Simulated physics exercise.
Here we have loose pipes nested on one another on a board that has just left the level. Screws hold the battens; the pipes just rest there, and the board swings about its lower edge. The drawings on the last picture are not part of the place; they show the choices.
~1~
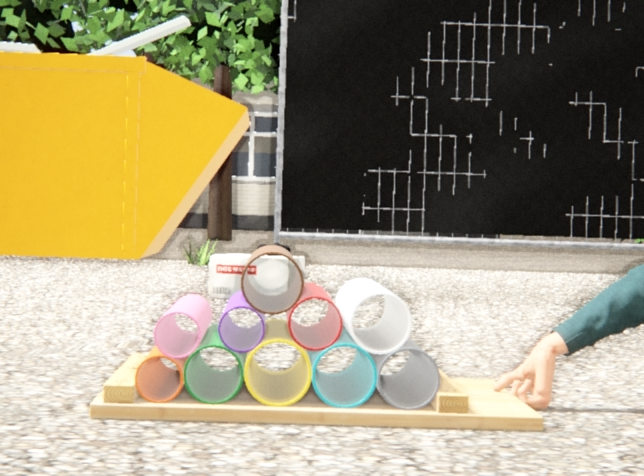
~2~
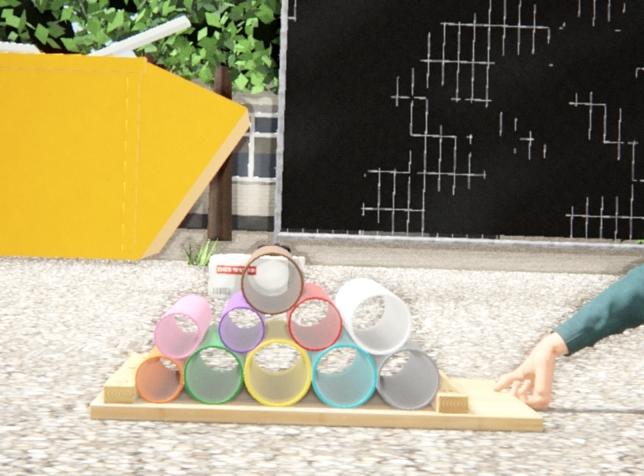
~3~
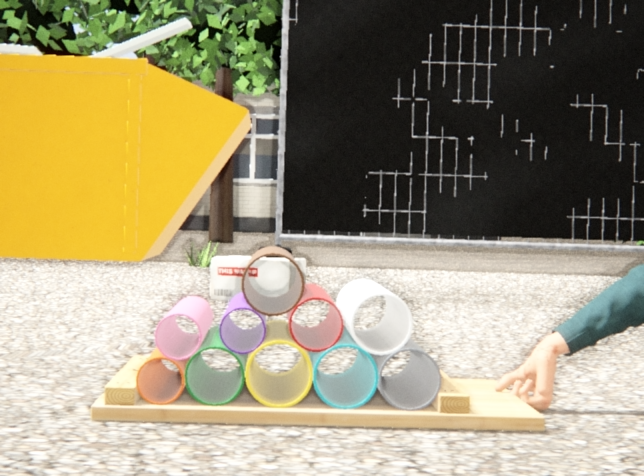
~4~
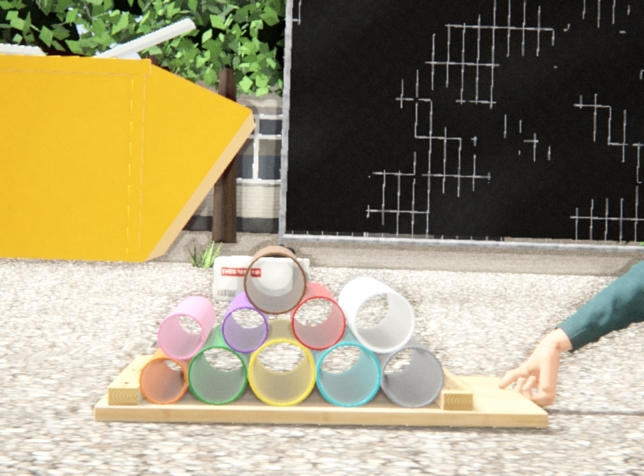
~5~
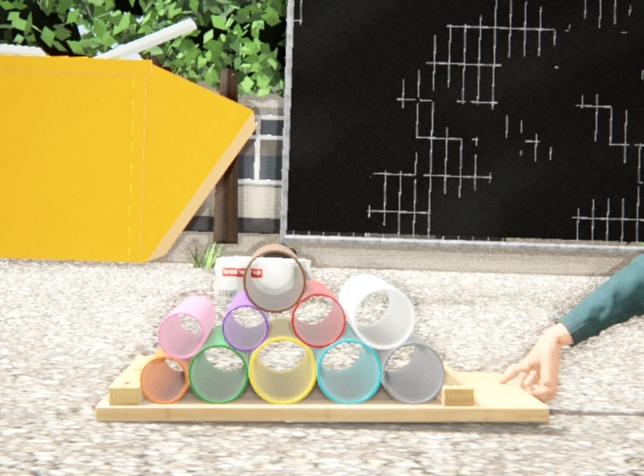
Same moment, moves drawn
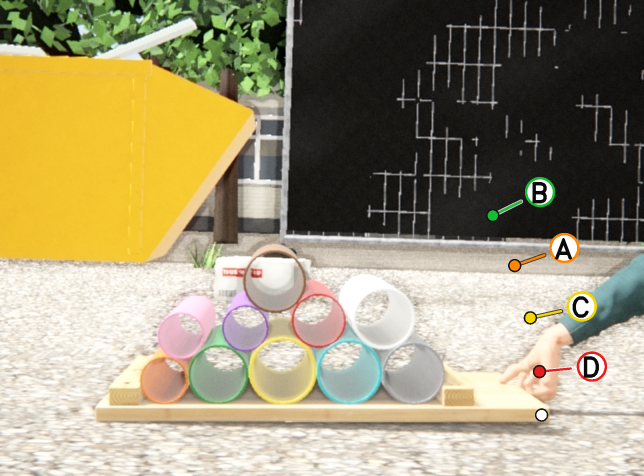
Colored pipes sit stacked on a wooden board, barely moving, while a hand touches its right end.
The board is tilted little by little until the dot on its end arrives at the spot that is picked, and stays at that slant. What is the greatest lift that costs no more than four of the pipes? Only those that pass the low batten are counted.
Up to B.
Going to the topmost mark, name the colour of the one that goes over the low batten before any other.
The pink one.
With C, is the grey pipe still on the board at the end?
Yes.
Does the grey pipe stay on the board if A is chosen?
Yes, with A.
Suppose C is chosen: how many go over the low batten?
At C the number is none.
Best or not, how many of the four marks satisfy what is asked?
Four of them.
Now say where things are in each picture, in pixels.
The first picture shows pink pipe (177, 335); purple pipe (242, 329); red pipe (315, 324).
The second picture shows red pipe (315, 324); brown pipe (272, 284).
The third picture shows board (314, 389); grey pipe (410, 380); white pipe (382, 324); turquoise pipe (346, 377).
The fourth picture shows board (317, 388); orange pipe (163, 381); green pipe (218, 376).
The fifth picture shows board (319, 386); orange pipe (164, 380); green pipe (218, 375).
On the marked copy, A at (515, 266); B at (493, 215); C at (530, 318); D at (539, 372); the white dot at (541, 415).
With B. Early on, board at 17°.
Further on, board at 28°.
At the end, board at 28°, three over the low batten (pink, purple, brown).
As for the rest, A one over the low batten (pink); C none over the low batten; D none over the low batten.
